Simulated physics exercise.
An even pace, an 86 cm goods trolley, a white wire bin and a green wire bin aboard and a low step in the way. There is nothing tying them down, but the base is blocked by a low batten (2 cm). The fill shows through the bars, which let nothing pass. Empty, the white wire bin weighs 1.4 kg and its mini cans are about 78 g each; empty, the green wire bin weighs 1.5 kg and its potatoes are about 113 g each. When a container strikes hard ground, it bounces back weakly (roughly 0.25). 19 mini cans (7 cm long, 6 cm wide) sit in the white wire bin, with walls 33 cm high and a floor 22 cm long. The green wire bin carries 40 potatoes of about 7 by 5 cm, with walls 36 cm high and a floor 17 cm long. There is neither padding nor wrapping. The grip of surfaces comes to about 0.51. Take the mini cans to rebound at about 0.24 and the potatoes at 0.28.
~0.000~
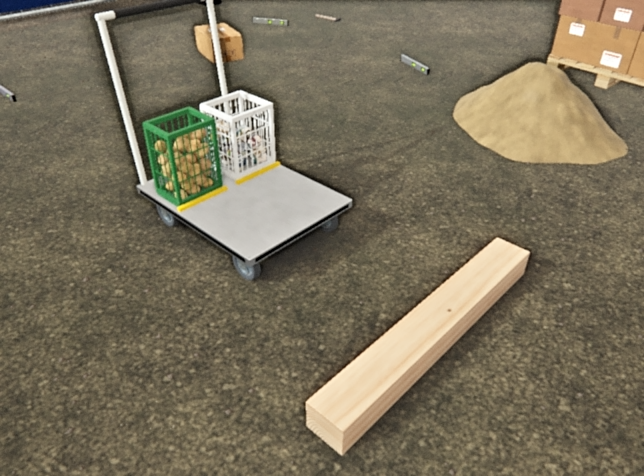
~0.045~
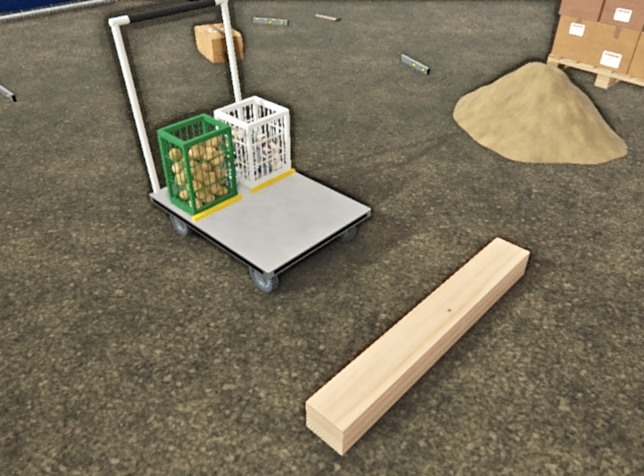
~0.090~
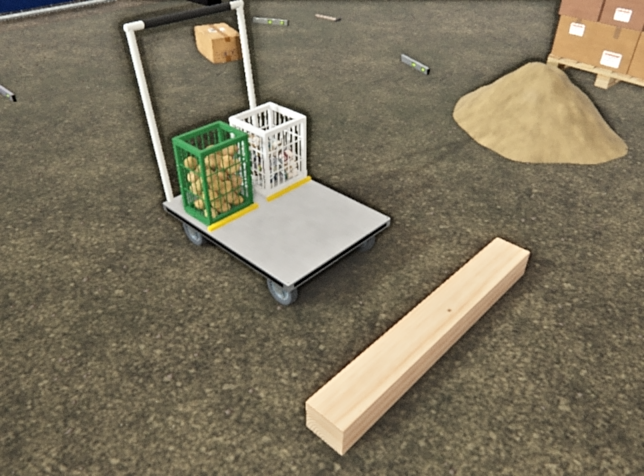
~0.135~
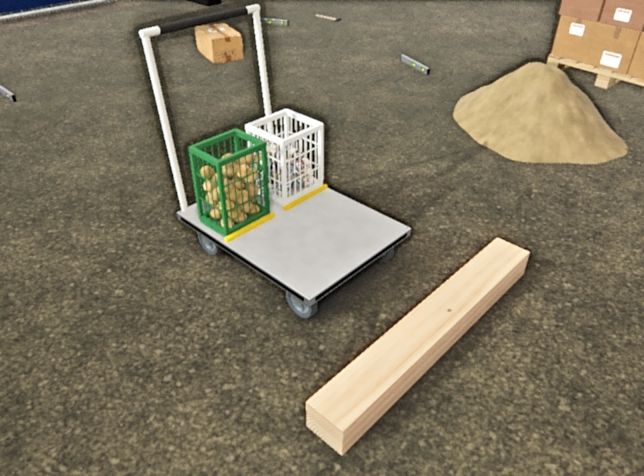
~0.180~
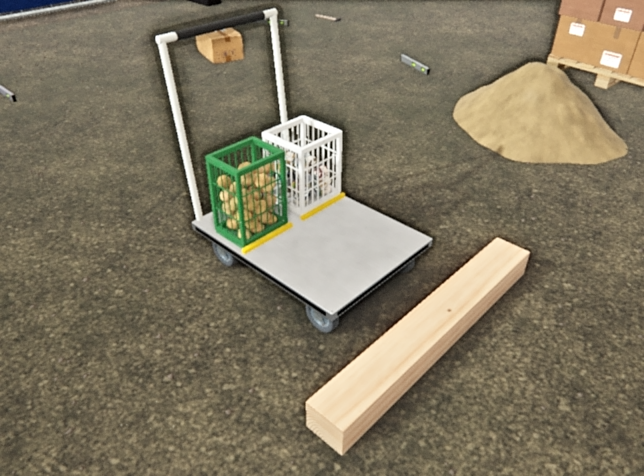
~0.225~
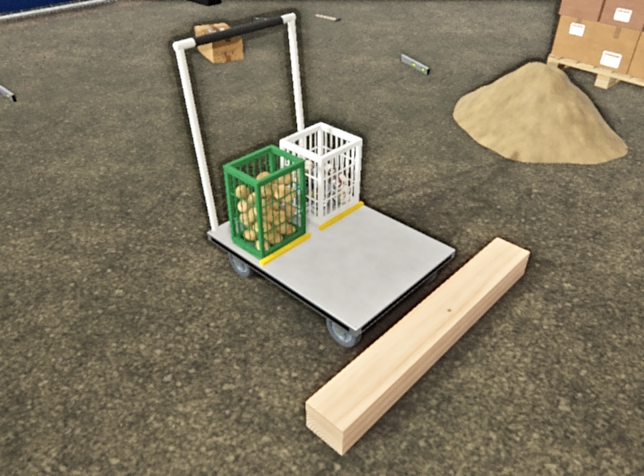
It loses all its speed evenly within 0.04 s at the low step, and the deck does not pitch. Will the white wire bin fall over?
When things settle, the white wire bin is knocked over.
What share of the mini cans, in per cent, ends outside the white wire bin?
It works out to roughly 35 percent.
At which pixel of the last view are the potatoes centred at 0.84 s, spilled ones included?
They're centred near (362, 289).
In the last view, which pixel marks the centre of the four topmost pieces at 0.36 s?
Mean place: About (323, 193) in the last picture.
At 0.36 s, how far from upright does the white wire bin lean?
It leans about 30°.
After 0.24 s, it starts to lose speed.
After 0.36 s, the white wire bin leans 32° with 0 of 19 out and the green wire bin leans 47° with 0 of 40 out.
After 0.54 s, the white wire bin is down with 0 of 19 out and the green wire bin is down with 9 of 40 out.
After 0.84 s, the white wire bin is down with 5 of 19 out and the green wire bin is down with 18 of 40 out.
Final count (at 1.23 s), the white wire bin is down with 7 of 19 out and the green wire bin is down with 20 of 40 out. Greatest lean of the white wire bin, 94°.
